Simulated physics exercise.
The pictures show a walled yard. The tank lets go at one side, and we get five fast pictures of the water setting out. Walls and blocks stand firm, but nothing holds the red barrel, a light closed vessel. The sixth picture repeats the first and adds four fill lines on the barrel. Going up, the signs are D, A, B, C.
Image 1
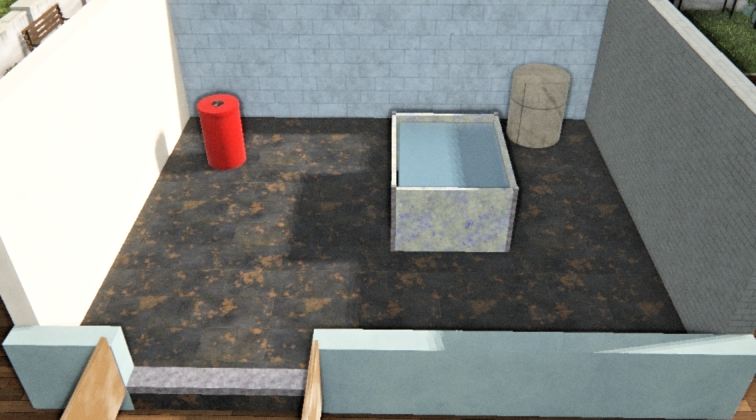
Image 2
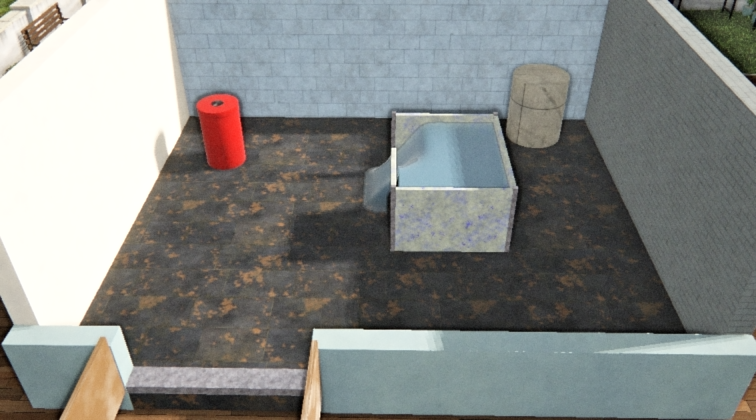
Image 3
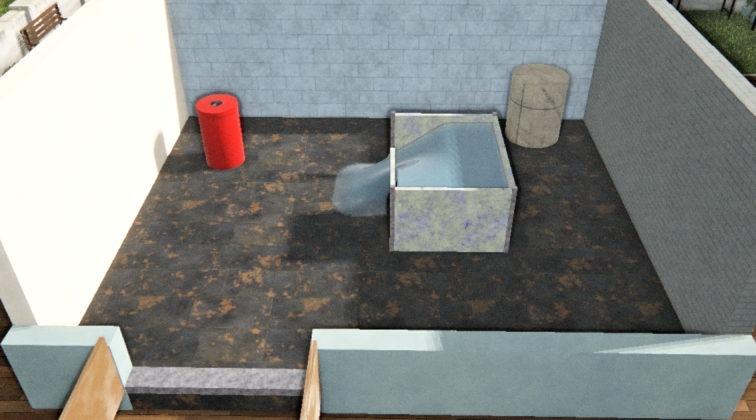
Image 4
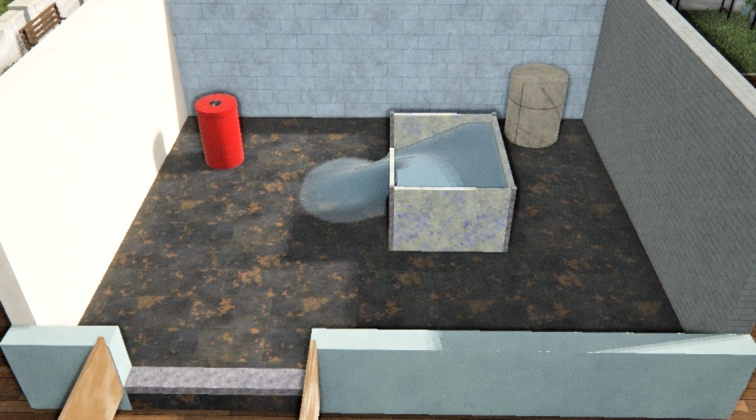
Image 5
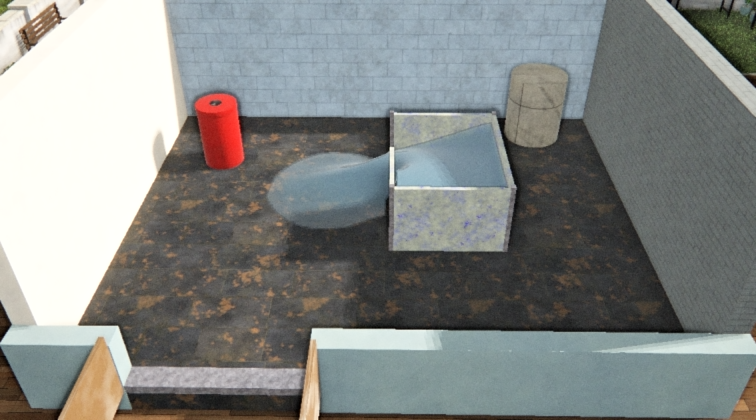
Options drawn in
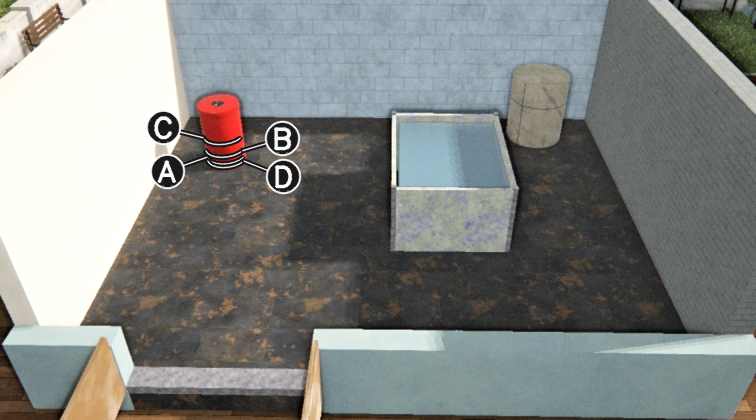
Walled yard with a red barrel at left, water pouring from the left side of a full tank and spreading across the dark ground.
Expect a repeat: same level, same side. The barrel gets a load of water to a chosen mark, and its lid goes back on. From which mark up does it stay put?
It is C.
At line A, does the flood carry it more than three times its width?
No.
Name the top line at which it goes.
Here it is line B.
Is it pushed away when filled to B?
Yes, that goes wrong.
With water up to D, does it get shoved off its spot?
Yes, it does.
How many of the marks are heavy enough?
One.
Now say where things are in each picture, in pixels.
The first picture shows lid of the red barrel at (218, 104); tank full, its middle at (449, 154); open gate at (218, 331).
In the second picture, water covers 1 % of the ground, mostly out of sight from here.
In the third picture, 3 % of the ground under water, its edge towards the barrel at (342, 179).
In the fourth picture, 5 % of the ground under water, its edge towards the barrel at (313, 175).
The fifth picture shows lid of the red barrel at (216, 103); 8 % of the ground under water, its edge towards the barrel at (280, 178).
In white, A at (222, 164); B at (221, 157); C at (219, 144); D at (223, 167); from the bottom up D, A, B, C.
If A is chosen, it is pushed about twice its own width away.
If B is chosen, it is pushed about twice its own width away.
If C is chosen, it does not move.
If D is chosen, it is pushed about its own width away.
